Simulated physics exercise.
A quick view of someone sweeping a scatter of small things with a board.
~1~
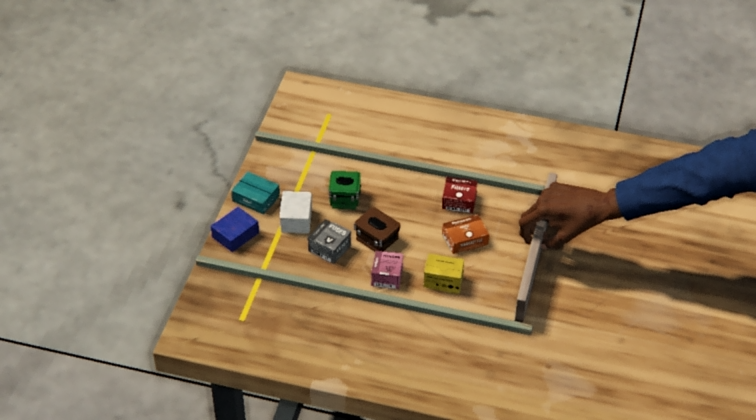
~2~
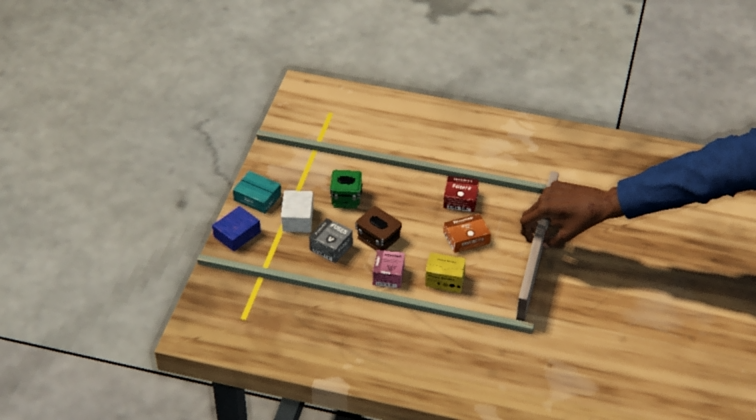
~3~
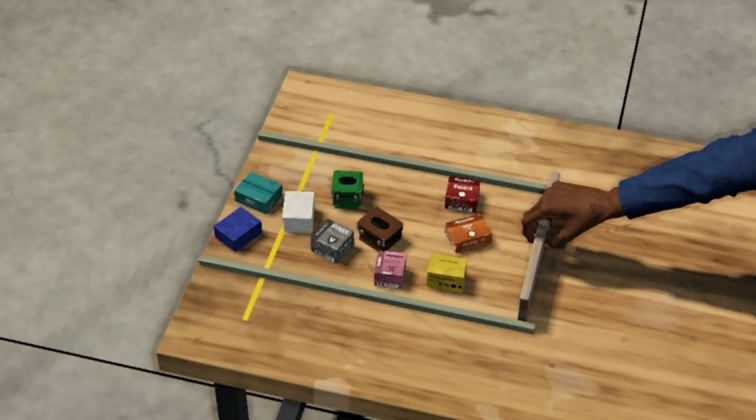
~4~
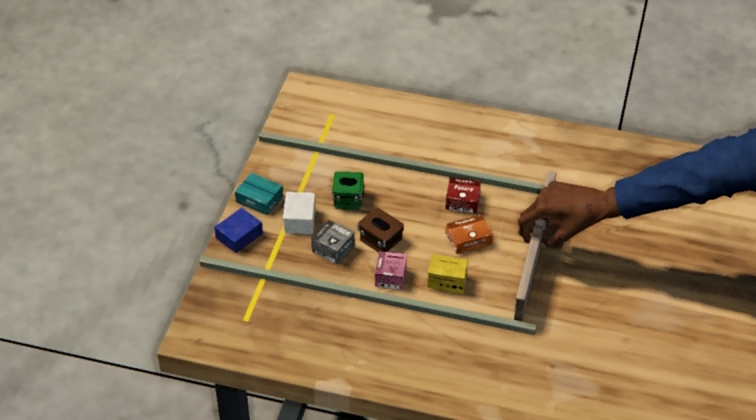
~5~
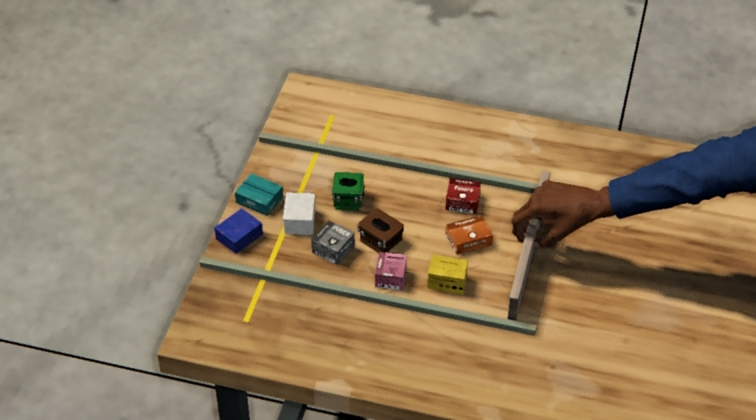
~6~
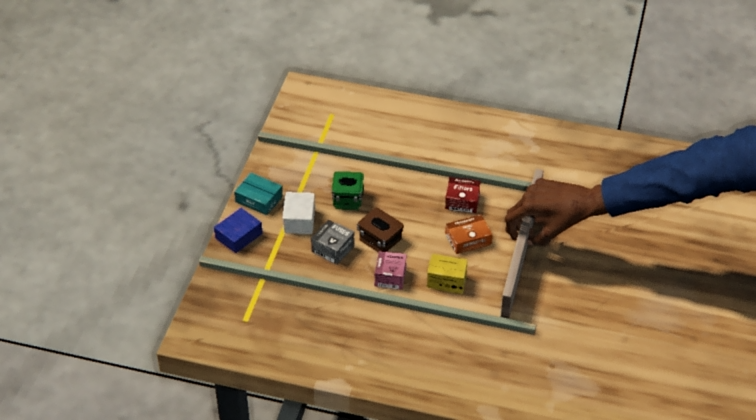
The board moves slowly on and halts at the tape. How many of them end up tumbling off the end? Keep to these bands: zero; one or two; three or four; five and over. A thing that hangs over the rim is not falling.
That gives one or two.
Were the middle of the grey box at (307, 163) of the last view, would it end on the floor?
The grey box holds its place.
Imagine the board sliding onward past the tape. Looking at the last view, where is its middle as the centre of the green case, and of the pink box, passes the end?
Points: About (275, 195) and about (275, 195).
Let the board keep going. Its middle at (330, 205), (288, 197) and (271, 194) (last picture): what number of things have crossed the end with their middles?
0, 2, 6.
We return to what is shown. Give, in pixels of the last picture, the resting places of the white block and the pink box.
The white block stops around (243, 197); the pink box around (222, 246).
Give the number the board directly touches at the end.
It's 4.
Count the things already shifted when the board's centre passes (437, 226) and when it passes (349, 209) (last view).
At the first spot the count is 4, and at the second it is 8.
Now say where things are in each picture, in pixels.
In the first frame, blue block (235, 229); turquoise box (256, 193); white block (296, 212); board (536, 246); tape (289, 210).
In the second frame, turquoise box (257, 192); green case (346, 189).
In the third frame, white block (299, 212); yellow box (447, 273).
In the fourth frame, blue block (239, 230); brown case (381, 232).
In the fifth frame, turquoise box (259, 194); pink box (391, 271).
In the sixth frame, blue block (238, 230); turquoise box (259, 194); white block (299, 213); board (522, 242); tape (292, 211).
Soon after, none off yet; blue block at rest near (238, 230); turquoise box at rest near (259, 194); white block at rest near (299, 213).
After that, none off yet; blue block at rest near (238, 230); turquoise box at rest near (259, 194); white block moving near (298, 211).
In the end, the number that fall off is one or two; gone, turquoise box and blue block.
